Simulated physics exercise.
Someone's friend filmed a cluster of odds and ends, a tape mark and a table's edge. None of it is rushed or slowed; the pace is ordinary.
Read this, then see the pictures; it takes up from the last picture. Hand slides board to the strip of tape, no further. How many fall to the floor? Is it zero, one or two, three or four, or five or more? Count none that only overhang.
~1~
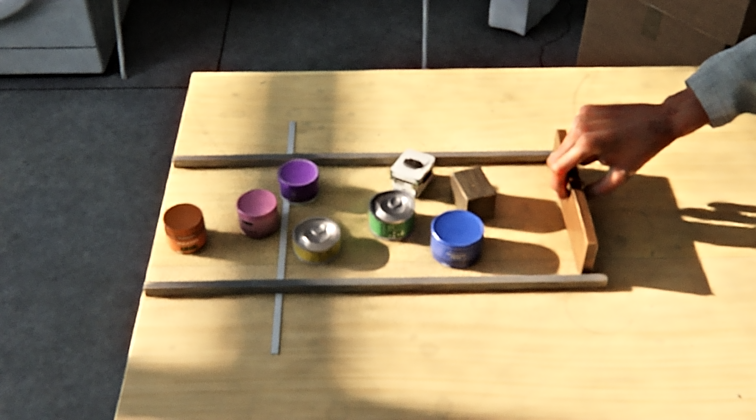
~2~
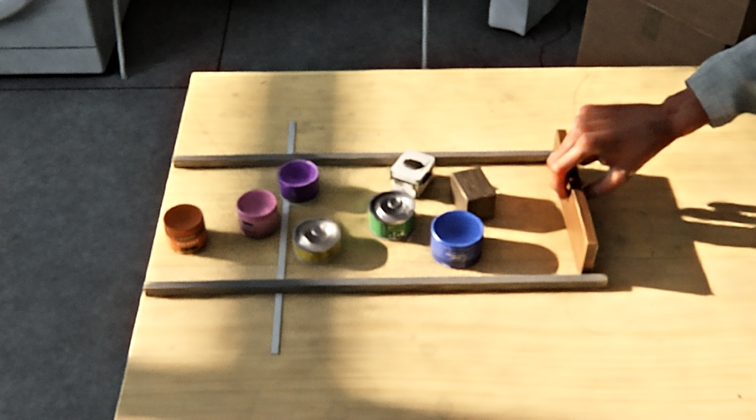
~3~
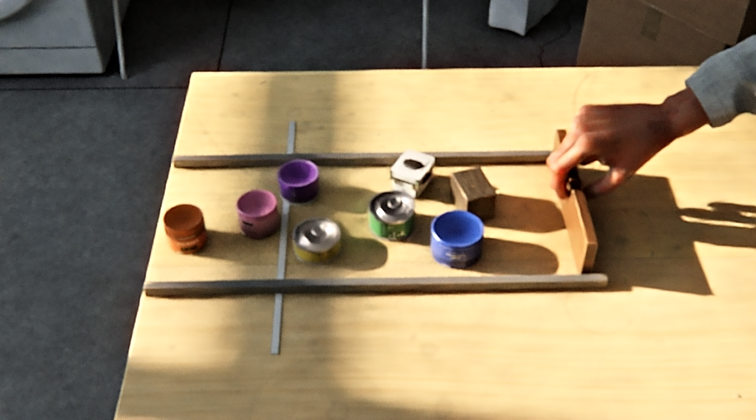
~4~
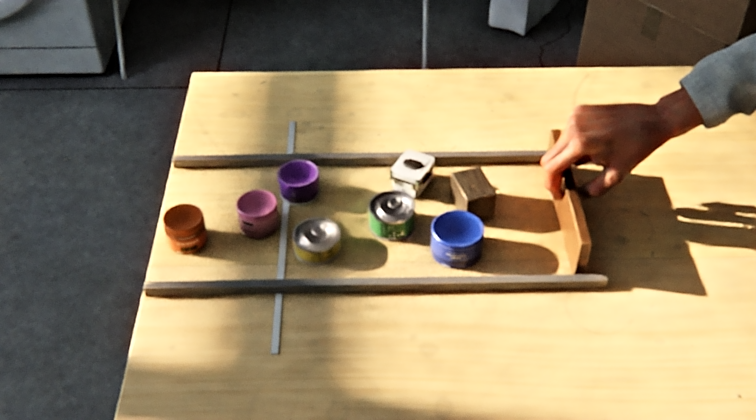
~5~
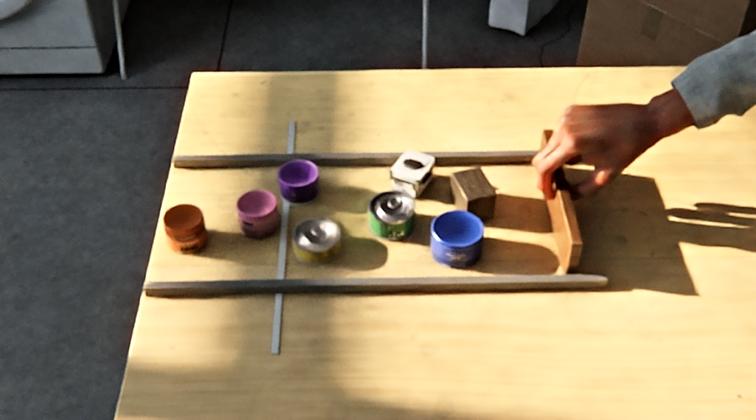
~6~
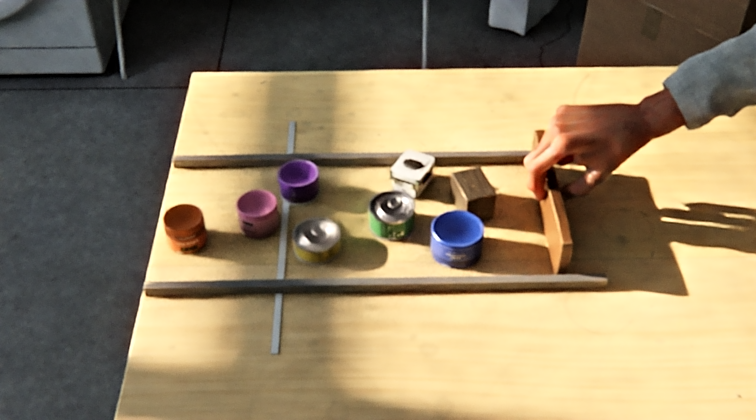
I would say zero.
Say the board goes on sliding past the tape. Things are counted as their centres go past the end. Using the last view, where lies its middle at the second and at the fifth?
Near (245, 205) and (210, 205).
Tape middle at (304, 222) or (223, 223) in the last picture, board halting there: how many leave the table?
In that order 0 and 3.
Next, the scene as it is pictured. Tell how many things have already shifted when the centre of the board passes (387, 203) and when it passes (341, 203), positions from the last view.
Answer - first 5, then 7.
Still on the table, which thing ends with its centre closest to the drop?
That would be the orange tub, the foremost.
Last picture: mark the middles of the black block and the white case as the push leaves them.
One is at about (270, 196), the other at about (269, 167).
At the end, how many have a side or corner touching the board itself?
Count: 3.
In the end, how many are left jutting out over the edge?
Looks like 0 of them.
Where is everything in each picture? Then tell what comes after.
The first frame shows orange tub (185, 229); pink tub (258, 214); purple pot (299, 183); board (572, 200); tape (285, 222).
The second frame shows pink tub (258, 214); blue tub (457, 240).
The third frame shows purple pot (299, 183); black block (473, 195).
The fourth frame shows orange tub (185, 229); green pot (392, 216).
The fifth frame shows pink tub (258, 214); board (558, 200).
The sixth frame shows orange tub (185, 229); pink tub (258, 214); purple pot (299, 183); board (549, 200); tape (285, 222).
A little later, none off yet; orange tub at rest near (185, 229); pink tub at rest near (258, 214); purple pot at rest near (299, 183).
When it is over, the number that fall off is zero.
